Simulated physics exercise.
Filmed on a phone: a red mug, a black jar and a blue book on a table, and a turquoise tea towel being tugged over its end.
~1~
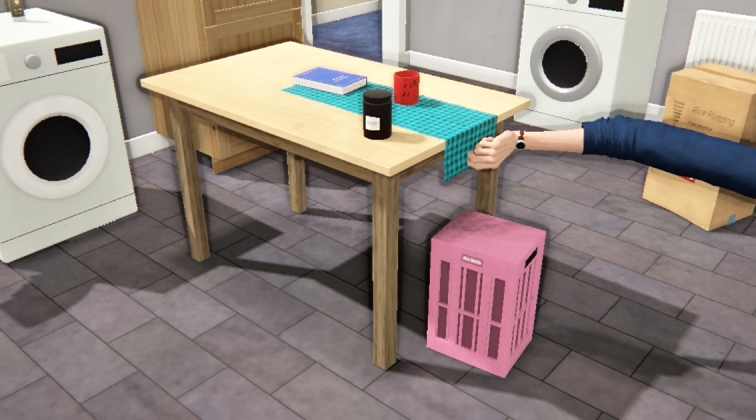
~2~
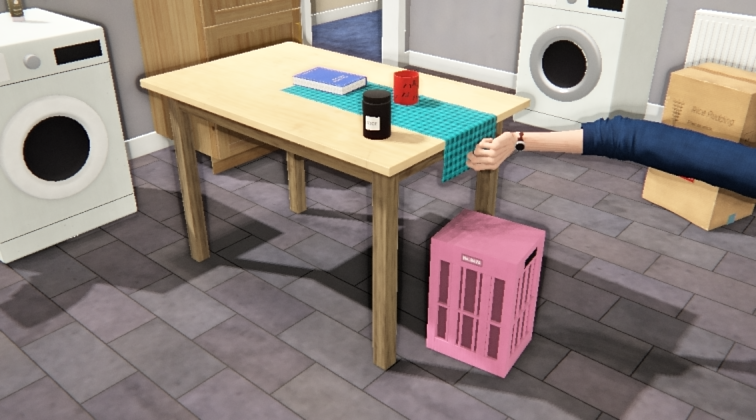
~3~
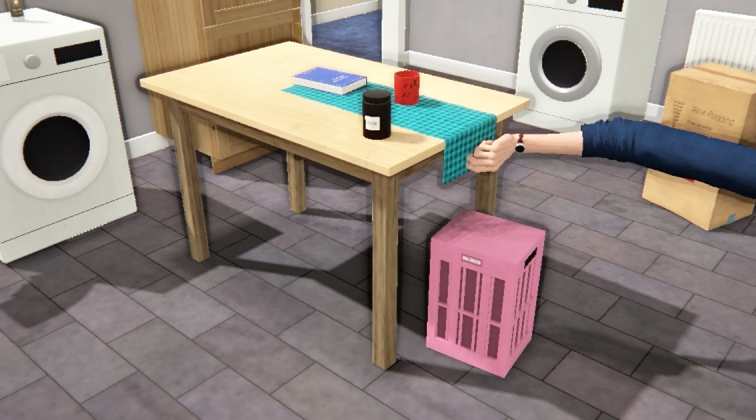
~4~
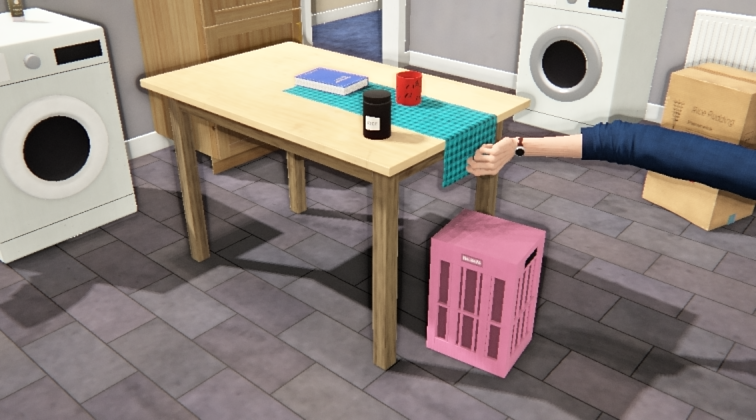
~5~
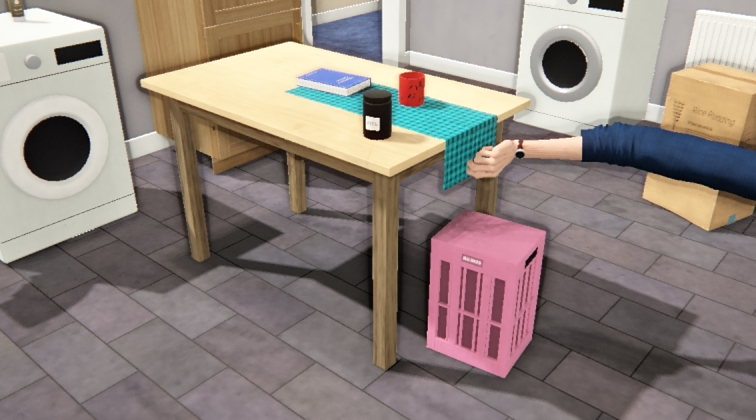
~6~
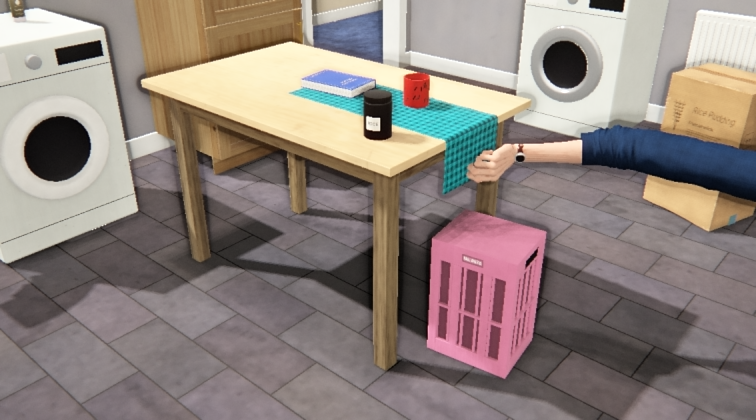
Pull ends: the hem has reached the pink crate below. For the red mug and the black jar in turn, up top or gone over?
Red mug: Up top; black jar: Up top.
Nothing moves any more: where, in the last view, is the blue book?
Near (374, 94).
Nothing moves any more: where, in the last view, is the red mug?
At about (460, 102).
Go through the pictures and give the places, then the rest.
In the first picture, tea towel end (444, 182); red mug (407, 74); black jar (377, 93); blue book (330, 76); top of the crate (493, 247).
In the second picture, tea towel end (442, 183), far hem (279, 90); black jar (377, 93); black jar stands beside the cloth.
In the third picture, tea towel end (443, 185); red mug (407, 74).
In the fourth picture, tea towel end (443, 188), far hem (281, 91); black jar (377, 93).
In the fifth picture, tea towel end (444, 191); red mug (412, 75).
In the sixth picture, tea towel end (443, 195), far hem (287, 93); red mug (417, 76); black jar (378, 94); top of the crate (493, 248).
Then, 0.42 s after the last picture, hem going down; mug carried along near (435, 96); jar unmoved.
Then, 0.92 s after the last picture, hem on the crate; mug carried along near (460, 102); jar unmoved.
At rest, hem on the crate; mug carried along near (460, 102); jar unmoved. The red mug remains up there and the black jar keeps clear of the edge.
